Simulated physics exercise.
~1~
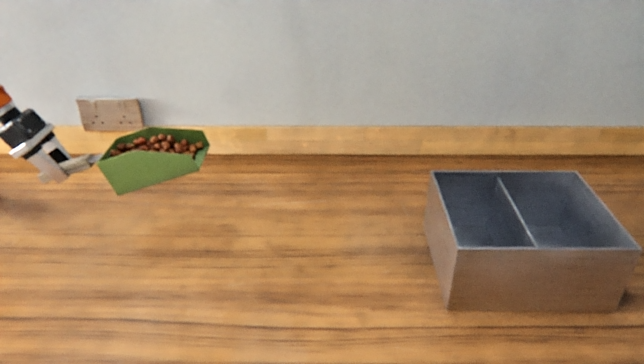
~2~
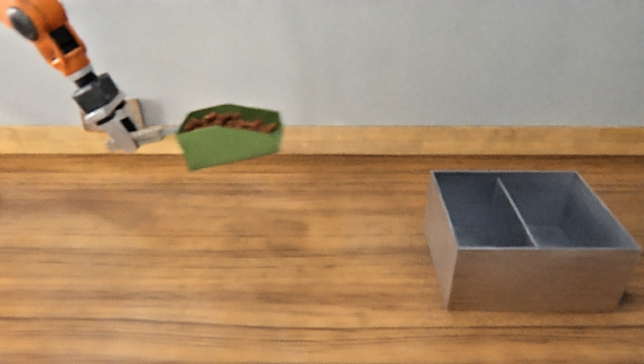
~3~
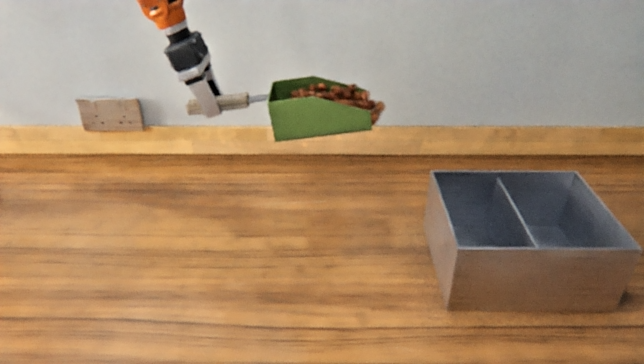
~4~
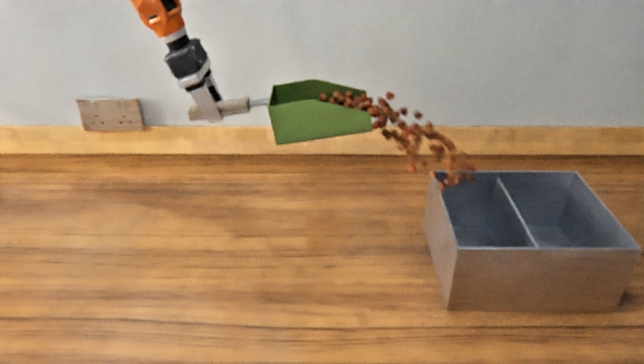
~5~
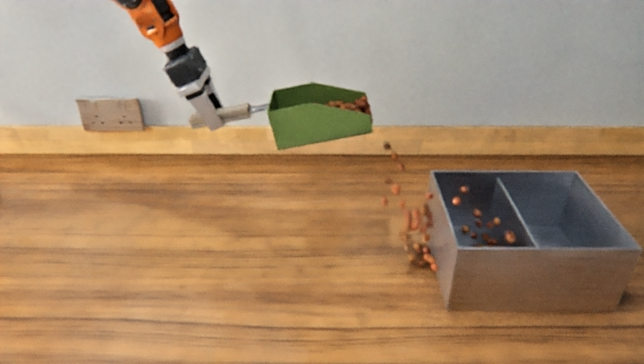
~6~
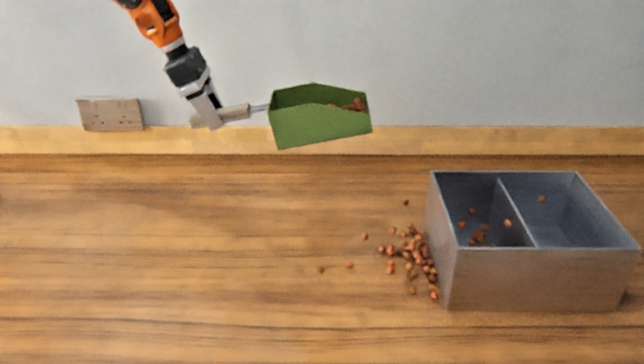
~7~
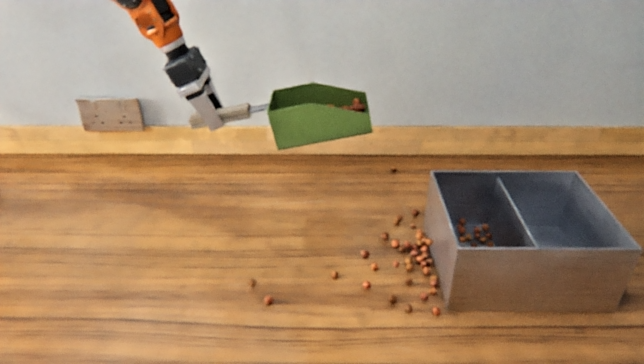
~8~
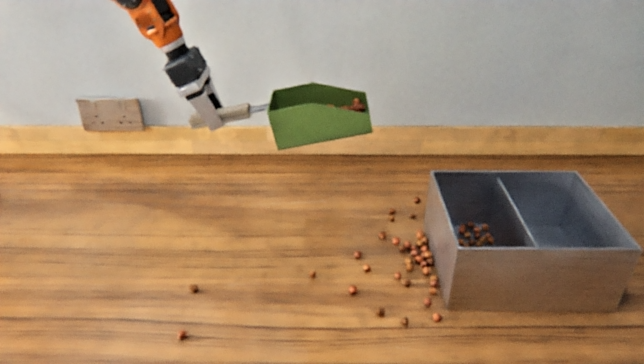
A robot arm carried a green scoop of hazelnuts rightward and tipped it toward a divided metal bin, spilling some into the near left compartment while many missed, scattering and rolling across the wooden table, with a few still visible in the scoop.
